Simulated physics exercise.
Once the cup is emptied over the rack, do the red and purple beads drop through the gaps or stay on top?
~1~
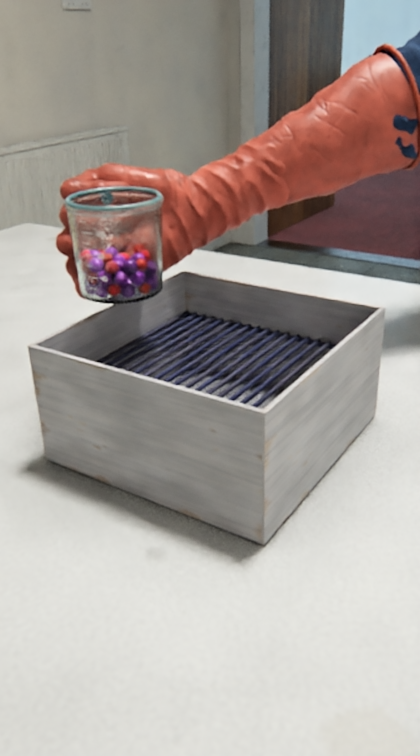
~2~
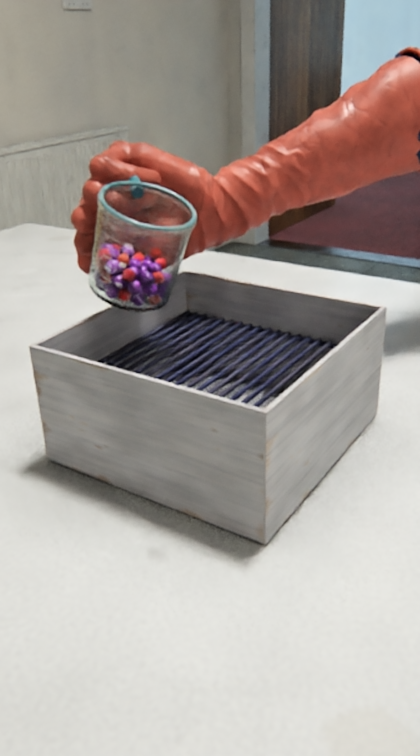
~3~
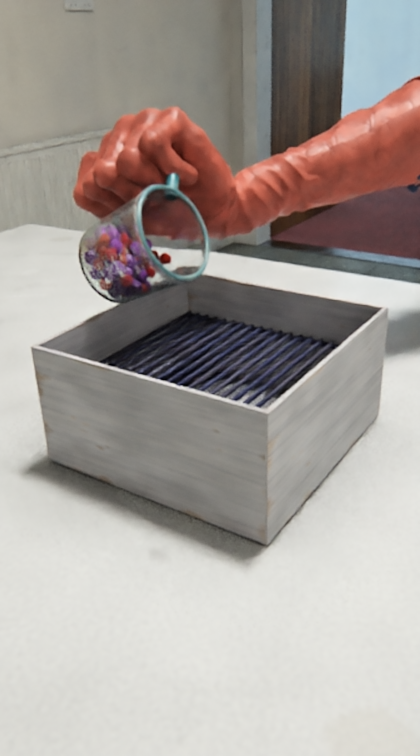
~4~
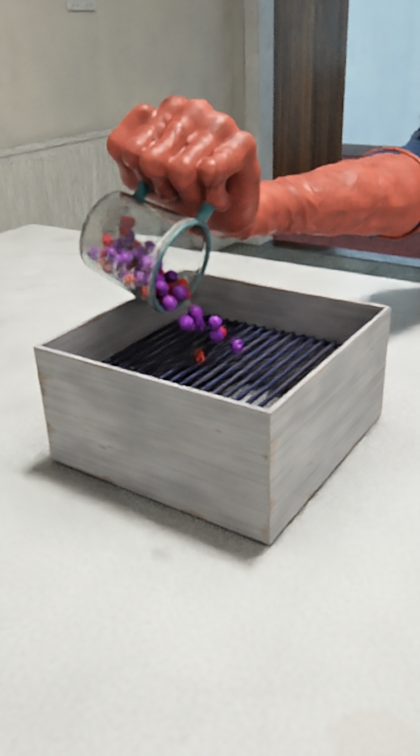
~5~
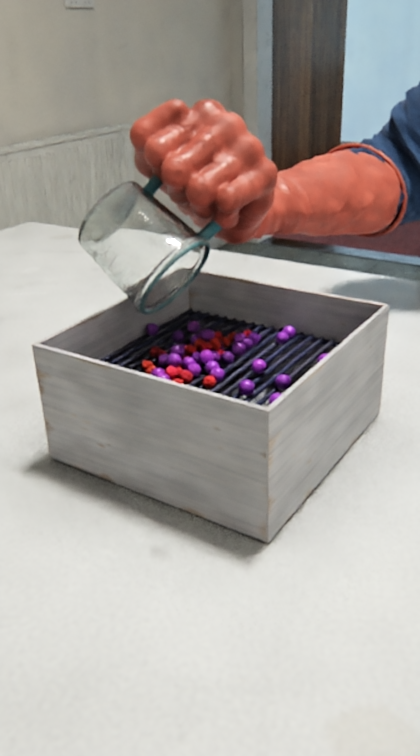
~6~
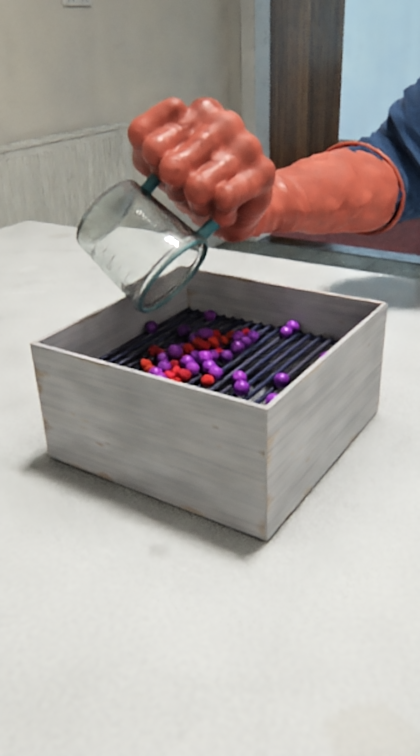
Both the red and the purple beads stay on top of the rack.
